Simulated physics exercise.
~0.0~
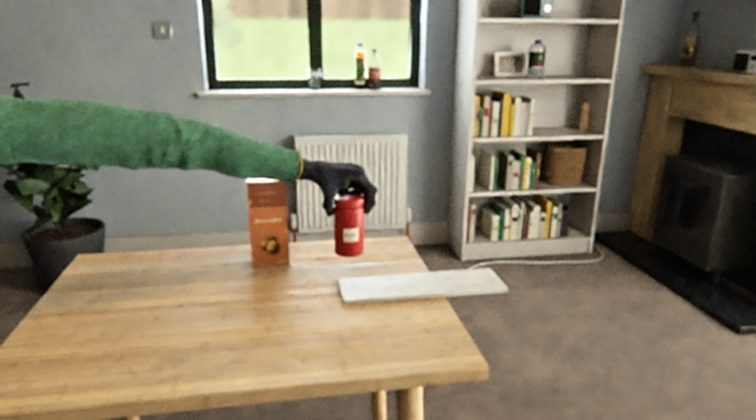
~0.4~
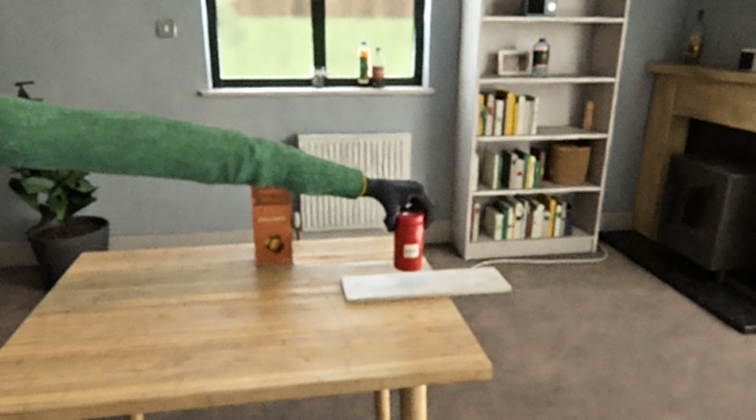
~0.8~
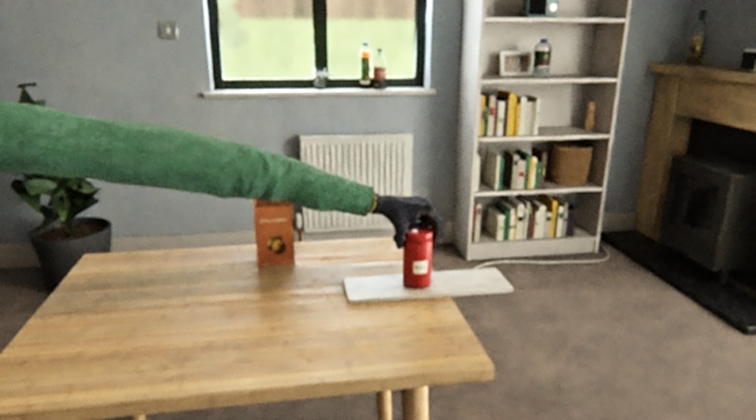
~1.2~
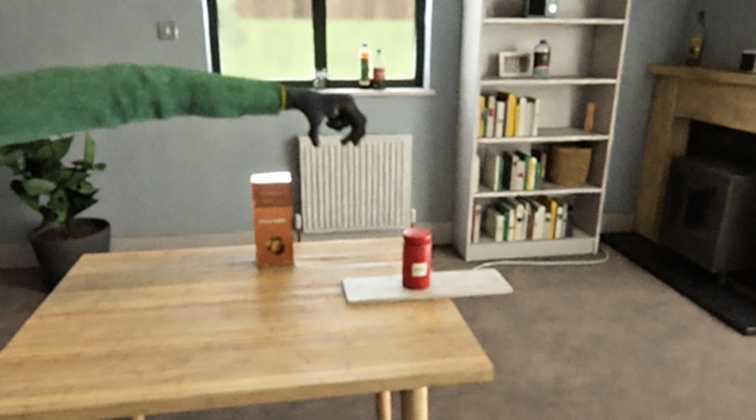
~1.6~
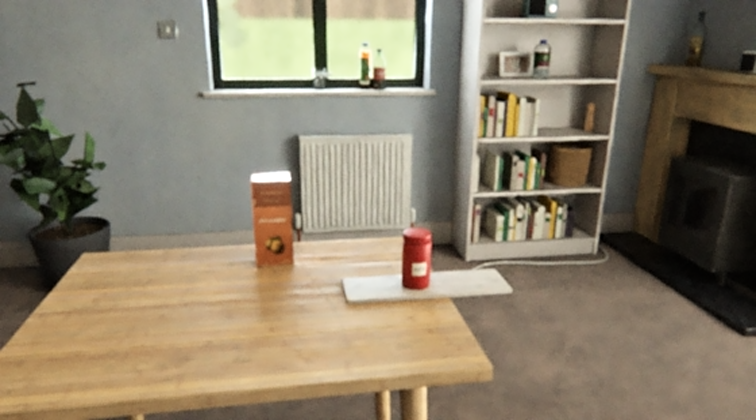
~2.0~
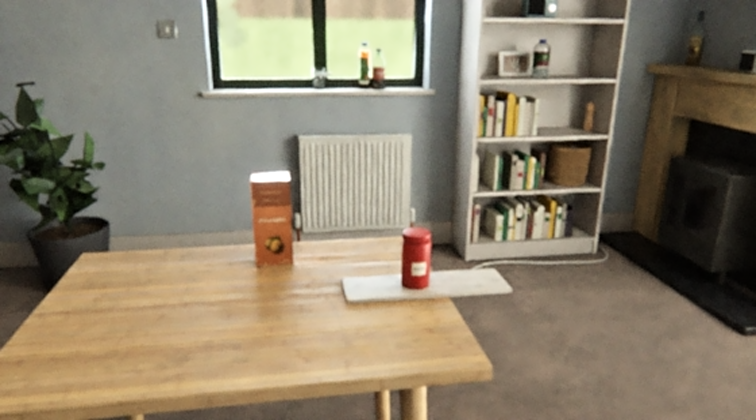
A green-sleeved arm in a black glove setting a red jar on a white plank jutting past the table, then withdrawing.
